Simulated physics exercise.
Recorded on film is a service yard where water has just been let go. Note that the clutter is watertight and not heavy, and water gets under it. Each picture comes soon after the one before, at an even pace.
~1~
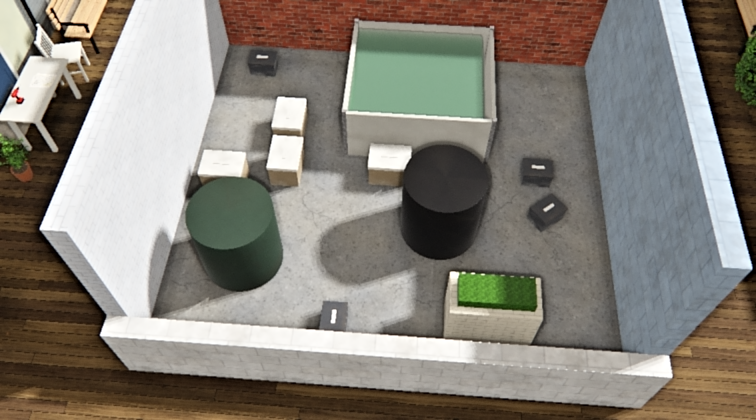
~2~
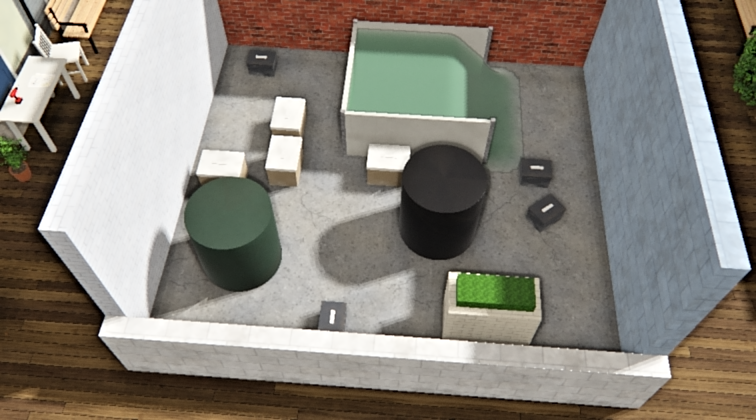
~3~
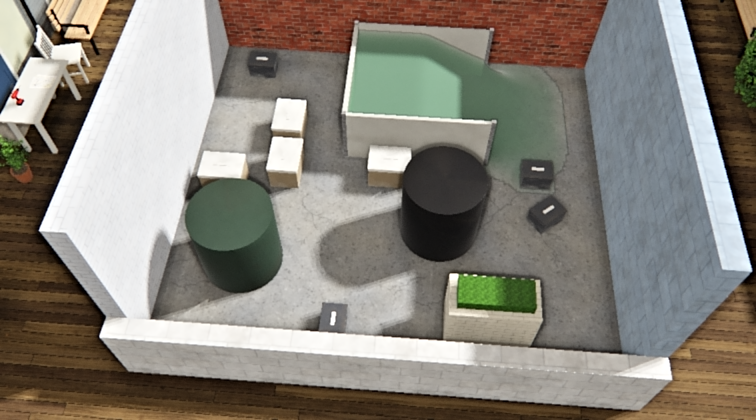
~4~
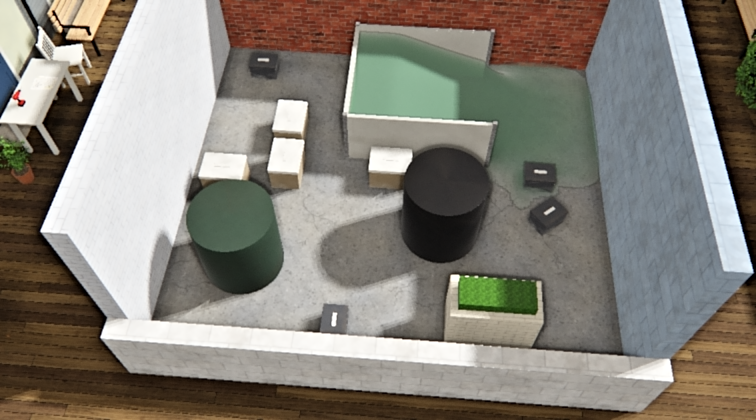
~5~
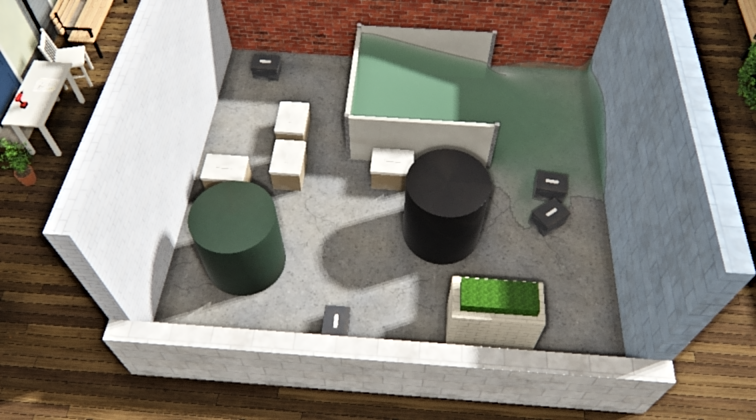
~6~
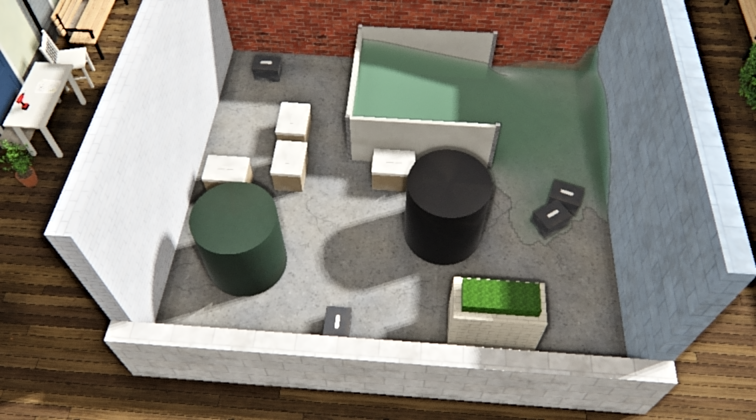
Green water poured out of the open right side of a walled tank, spread across the grey floor to the right wall, and then pushed one small dark box toward the viewer and slightly right.
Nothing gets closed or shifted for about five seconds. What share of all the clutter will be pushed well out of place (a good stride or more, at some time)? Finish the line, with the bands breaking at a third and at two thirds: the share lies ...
The share lies between a third and two thirds.
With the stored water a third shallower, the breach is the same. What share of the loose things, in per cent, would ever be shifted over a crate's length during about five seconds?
Roughly 50 %.
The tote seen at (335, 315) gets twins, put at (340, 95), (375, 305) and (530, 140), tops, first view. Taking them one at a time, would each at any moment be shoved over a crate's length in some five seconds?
Each in turn: Stays in place, pushed clear, pushed clear.
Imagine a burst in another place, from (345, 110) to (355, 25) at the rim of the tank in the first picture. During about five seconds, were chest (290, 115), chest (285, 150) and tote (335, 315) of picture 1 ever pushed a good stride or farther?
As listed: Pushed that far, shifted that much, swept aside.
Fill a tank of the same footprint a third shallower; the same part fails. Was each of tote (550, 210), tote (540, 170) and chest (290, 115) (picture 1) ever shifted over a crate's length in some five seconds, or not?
Well, in sequence: Carried that far, carried that far, not carried that far.
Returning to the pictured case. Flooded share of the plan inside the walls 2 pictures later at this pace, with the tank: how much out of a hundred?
Estimate: 30 %.
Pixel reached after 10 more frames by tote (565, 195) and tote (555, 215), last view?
I'd guess close to (596, 349) and close to (493, 283).
A moment on, 1 of 8 are well off their spots; 0 afloat.
Next, 2 of 8 are well off their spots; 1 afloat.
Later, 4 of 8 are well off their spots; 1 afloat.
In the end, 4 of 8 are well off their spots, and 4 have been at some point; 4 afloat.
